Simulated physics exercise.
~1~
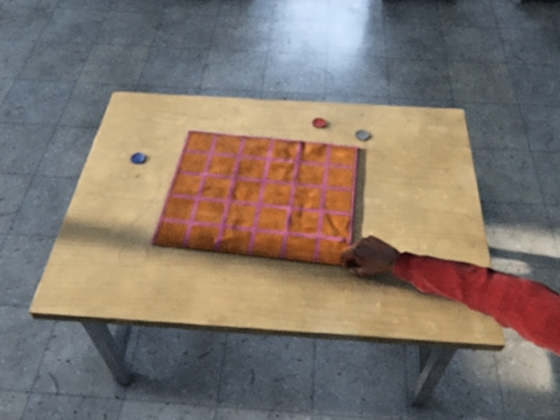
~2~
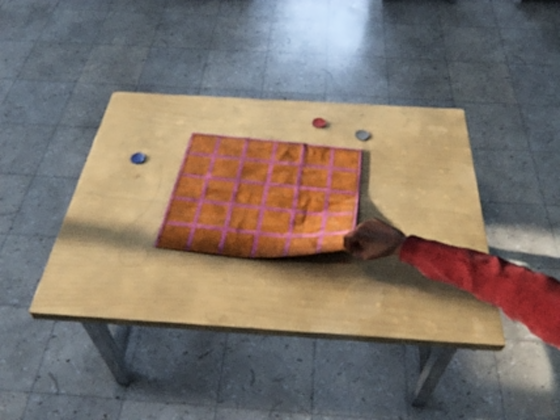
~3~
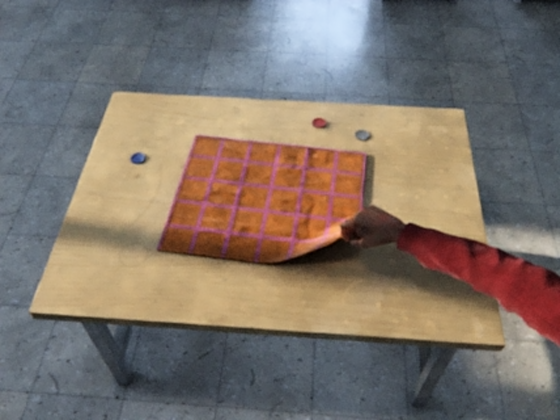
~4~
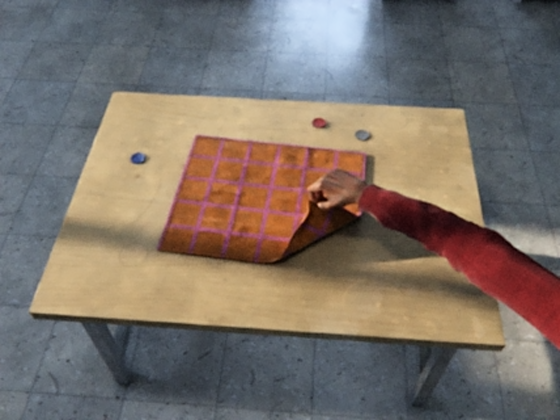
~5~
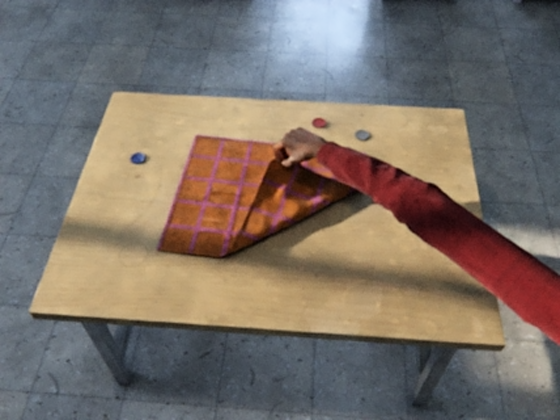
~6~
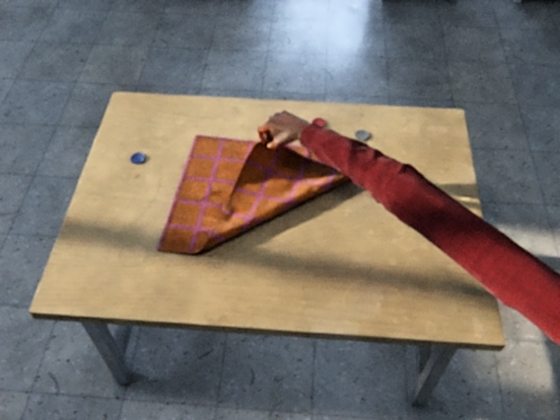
An orange cloth with a pink grid lay on a wooden table as a hand in a red sleeve lifted its near right corner and drew it up and left, folding it over the cloth, while the blue, red and grey discs stayed uncovered.
